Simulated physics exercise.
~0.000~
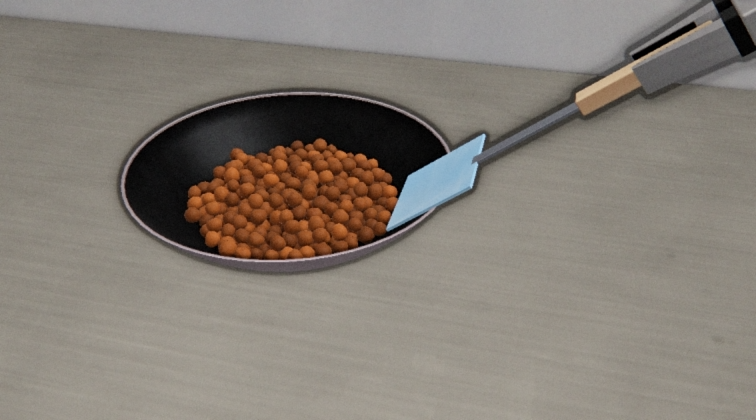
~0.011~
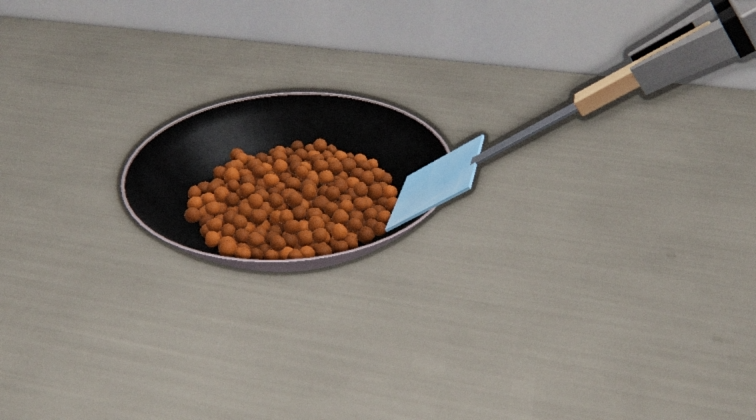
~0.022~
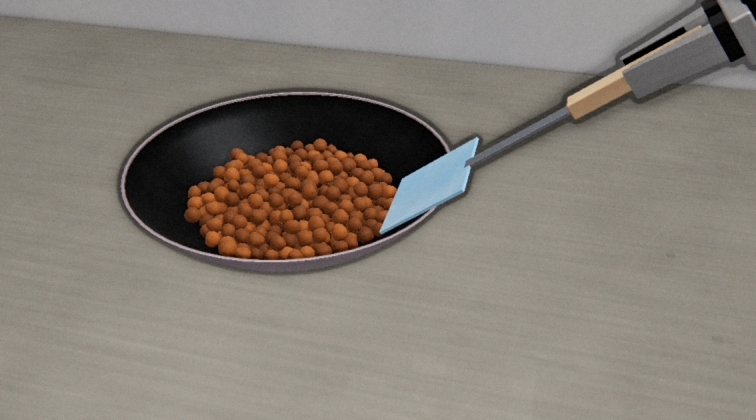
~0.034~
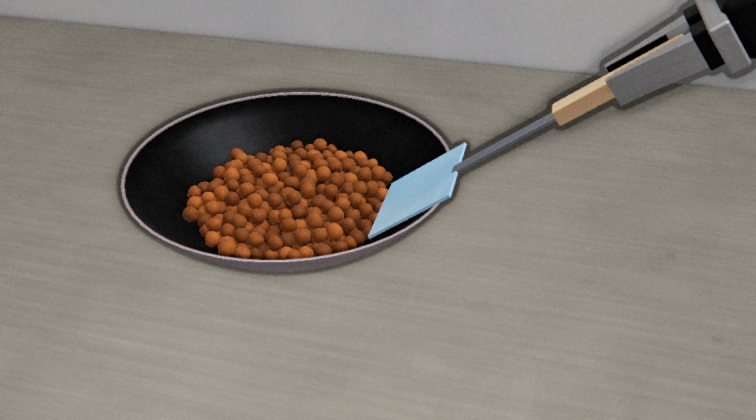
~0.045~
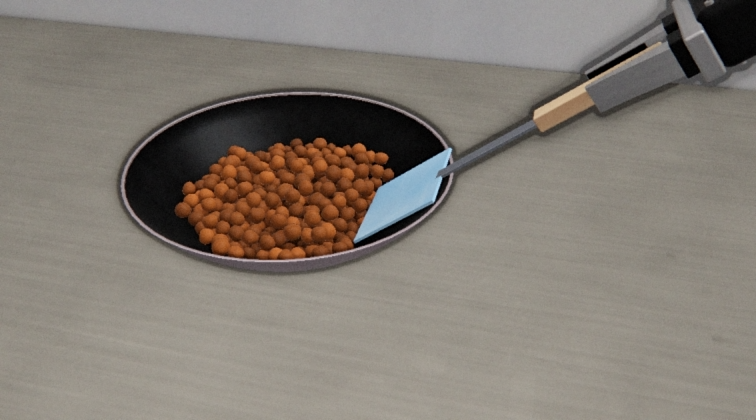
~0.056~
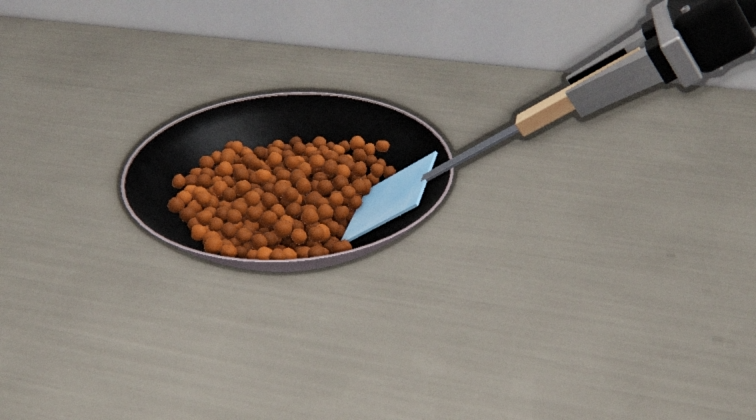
A black wok holding a heap of reddish-brown hazelnuts sits on a pale grey-beige, faintly streaked surface with a light wall behind, seen from above at an angle. At the wok's right side, a grey and black gripper holds a light-blue turner by its grey and tan handle. The turner slides slowly left into the wok, nudging the nuts slightly leftward, while the camera stays still.
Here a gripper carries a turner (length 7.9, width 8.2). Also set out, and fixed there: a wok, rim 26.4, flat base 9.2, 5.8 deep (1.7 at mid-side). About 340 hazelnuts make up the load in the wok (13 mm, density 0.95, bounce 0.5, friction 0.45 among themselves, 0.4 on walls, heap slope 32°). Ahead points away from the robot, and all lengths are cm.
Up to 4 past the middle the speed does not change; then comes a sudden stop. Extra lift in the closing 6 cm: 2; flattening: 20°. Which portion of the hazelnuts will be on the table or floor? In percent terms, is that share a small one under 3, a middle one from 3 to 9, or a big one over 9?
A middle one.
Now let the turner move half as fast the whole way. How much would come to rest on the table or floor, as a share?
It would be roughly 0 percent.
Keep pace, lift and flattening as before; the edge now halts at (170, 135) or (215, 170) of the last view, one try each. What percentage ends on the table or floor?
Respectively about 50 and 30 percent end on the table or floor.
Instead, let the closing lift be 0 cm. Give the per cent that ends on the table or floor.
You'd expect near 5 percent of it there.
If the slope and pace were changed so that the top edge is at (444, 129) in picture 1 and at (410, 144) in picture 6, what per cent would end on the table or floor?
0 %.
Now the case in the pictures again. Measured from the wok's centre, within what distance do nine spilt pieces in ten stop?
Seen from above, roughly 30 cm.
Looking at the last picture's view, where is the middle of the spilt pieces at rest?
At about (147, 178).
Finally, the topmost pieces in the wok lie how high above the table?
Some 7.0 cm above the table.
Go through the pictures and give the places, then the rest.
The first picture shows the turner top edge at (478, 159), sloping 39°; upper third of the load around (289, 189), from x 195 to 395, top at y 145; 338 in the wok.
The second picture shows the turner top edge at (477, 160), sloping 39°; upper third of the load around (289, 189), from x 195 to 395, top at y 145.
The third picture shows the turner top edge at (471, 163), sloping 39°; upper third of the load around (289, 189), from x 195 to 390, top at y 145.
The fourth picture shows the turner top edge at (458, 168), sloping 39°; upper third of the load around (288, 189), from x 190 to 385, top at y 145.
The fifth picture shows the turner top edge at (443, 173), sloping 39°; upper third of the load around (284, 185), from x 185 to 390, top at y 145.
The sixth picture shows the turner top edge at (427, 177), sloping 39°; upper third of the load around (279, 180), from x 175 to 390, top at y 145; 338 in the wok.
After 0.08 s, sloping 38°, highest piece 6 above the table; 338 in the wok.
After 0.11 s, sloping 31°, highest piece 7 above the table; 338 in the wok.
After 0.32 s, sloping 19°, highest piece 7 above the table; 321 in the wok, 13 on the table or floor, 4 on the blade or in flight.
After 1.37 s, sloping 19°, highest piece 6 above the table; 321 in the wok, 17 on the table or floor.
In the end, 321 in the wok, 17 on the table or floor. That is 5 % on the table or floor.
